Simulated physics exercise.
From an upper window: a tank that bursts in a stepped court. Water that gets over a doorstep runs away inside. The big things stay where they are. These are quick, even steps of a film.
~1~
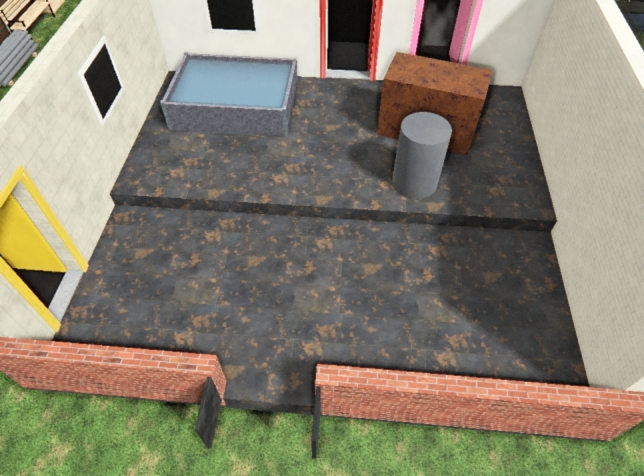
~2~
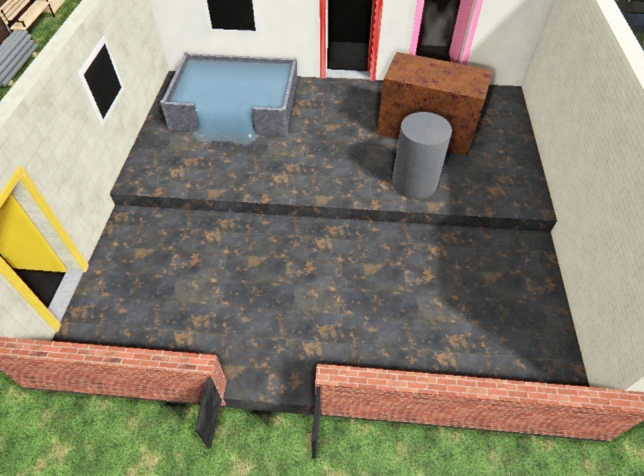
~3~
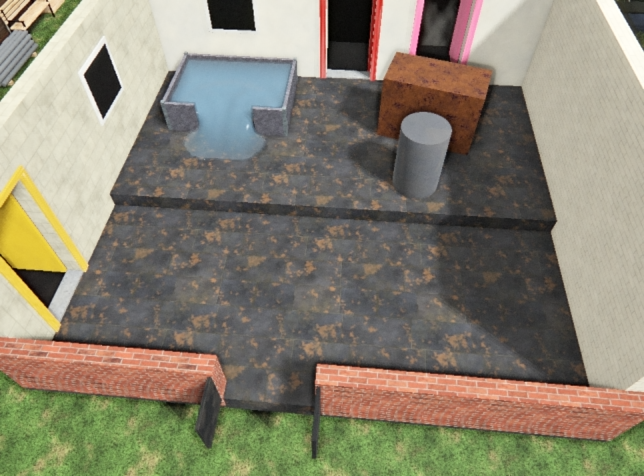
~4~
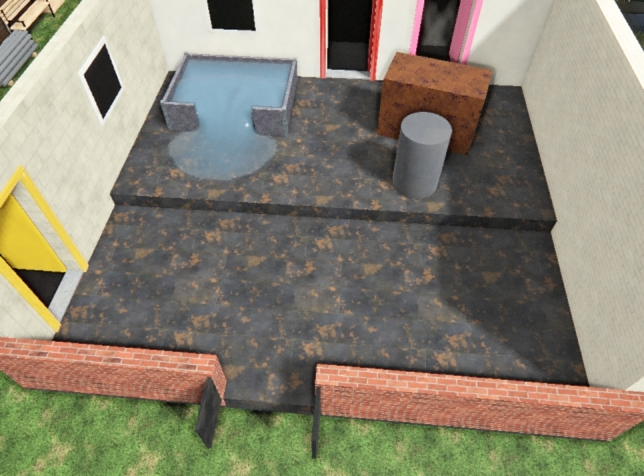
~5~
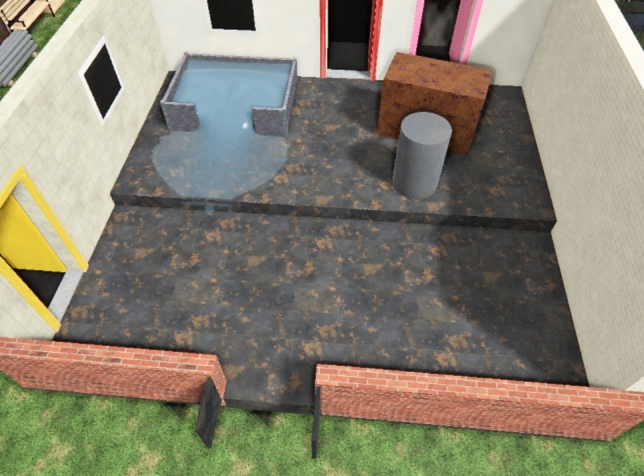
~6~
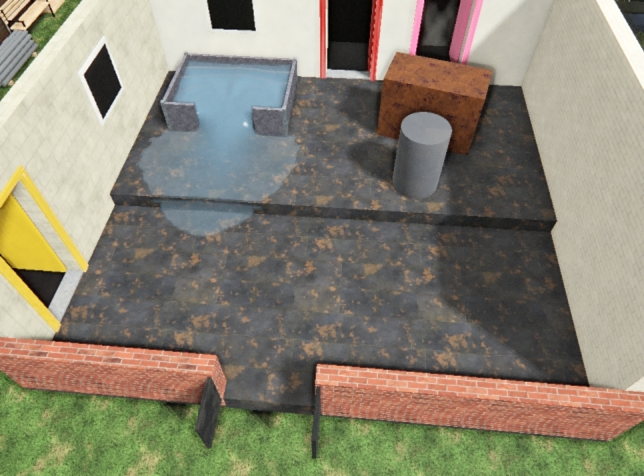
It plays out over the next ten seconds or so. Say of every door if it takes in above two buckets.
In the end: The pink door admits no more than that; the red door admits no more than that; the yellow door lets in a lot.
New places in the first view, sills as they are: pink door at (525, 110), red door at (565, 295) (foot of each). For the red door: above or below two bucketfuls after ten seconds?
Red door lets less in.
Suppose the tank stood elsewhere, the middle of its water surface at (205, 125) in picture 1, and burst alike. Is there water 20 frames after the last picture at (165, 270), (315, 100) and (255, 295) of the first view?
As listed: Flooded, clear, covered.
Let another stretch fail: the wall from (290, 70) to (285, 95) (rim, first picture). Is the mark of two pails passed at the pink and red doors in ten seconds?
In short: Pink takes more; red is over.
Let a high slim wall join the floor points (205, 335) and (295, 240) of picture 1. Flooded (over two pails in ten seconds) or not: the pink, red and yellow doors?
One by one: The pink one takes less, the red one takes less, the yellow one is over.
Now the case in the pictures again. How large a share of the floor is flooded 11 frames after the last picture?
Close to 40 %.
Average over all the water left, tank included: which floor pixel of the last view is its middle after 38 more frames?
Close to (227, 238).
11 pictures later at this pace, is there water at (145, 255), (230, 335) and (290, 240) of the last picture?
As listed: Under water, covered, awash.
A moment on, water covers 25 % of the floor; the pink door not reached, the red door not reached, the yellow door not reached.
Next, water covers 40 % of the floor; the pink door not reached, the red door not reached, the yellow door under two buckets in.
Then, water covers 45 % of the floor; the pink door not reached, the red door not reached, the yellow door under two buckets in.
Later, water covers 45 % of the floor; the pink door not reached, the red door not reached, the yellow door over two buckets in.
In the end, water covers 55 % of the floor; the pink door not reached, the red door not reached, the yellow door far over two buckets in.
